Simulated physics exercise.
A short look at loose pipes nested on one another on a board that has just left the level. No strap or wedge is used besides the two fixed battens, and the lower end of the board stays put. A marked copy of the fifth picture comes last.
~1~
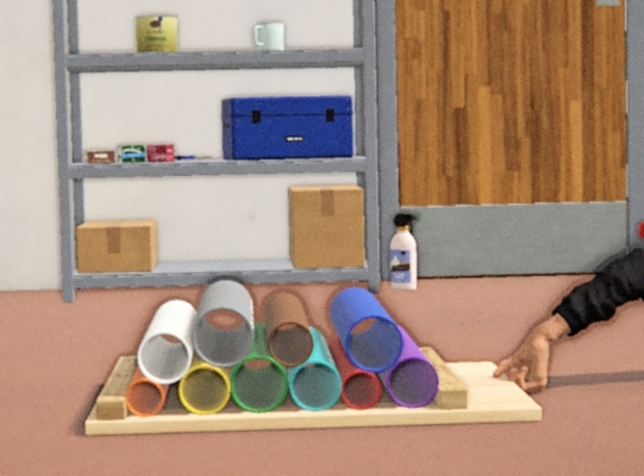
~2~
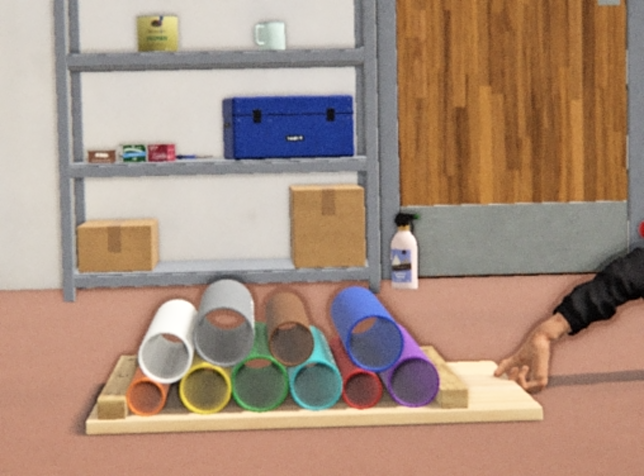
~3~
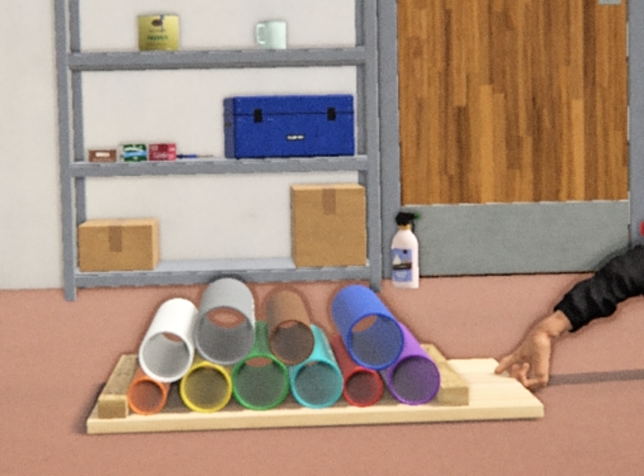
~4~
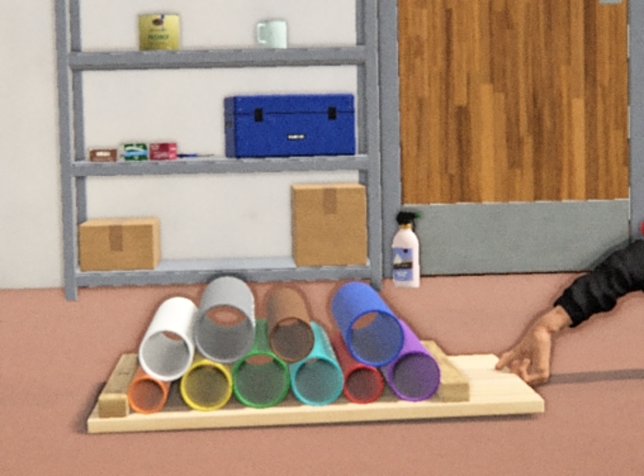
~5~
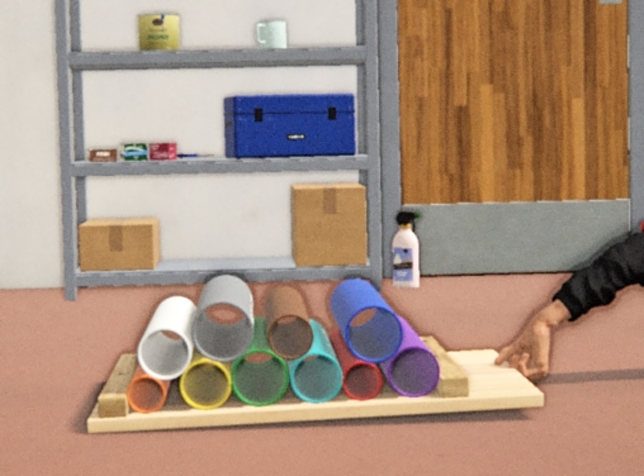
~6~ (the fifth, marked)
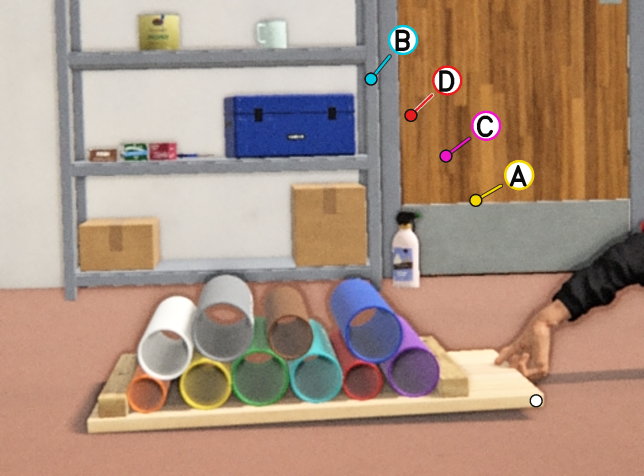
The clip opens on coloured pipes nested in two rows between wooden blocks on a pale board, with a hand at its right end and shelves and a door behind. The hand raises that end very slightly, tilting the board a little, while the pipes stay nested with no visible rolling.
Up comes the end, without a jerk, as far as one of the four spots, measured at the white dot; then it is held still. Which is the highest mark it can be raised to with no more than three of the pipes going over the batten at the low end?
Stop at C.
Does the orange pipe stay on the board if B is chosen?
The orange pipe: Yes.
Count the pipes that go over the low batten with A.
At A the number is two.
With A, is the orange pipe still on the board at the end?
The orange pipe: Yes.
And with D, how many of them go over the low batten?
With D, four.
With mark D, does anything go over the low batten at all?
Yes, at D.
On the marked copy, A at (476, 200); B at (371, 79); C at (446, 156); D at (411, 115); the white dot at (536, 401).
With C. Early on, board at 20°.
Further on, board at 36°.
At the end, board at 36°, two over the low batten (white, grey).
As for the rest, A two over the low batten (white, grey); B four over the low batten (blue, brown, white, grey); D four over the low batten (blue, brown, white, grey).
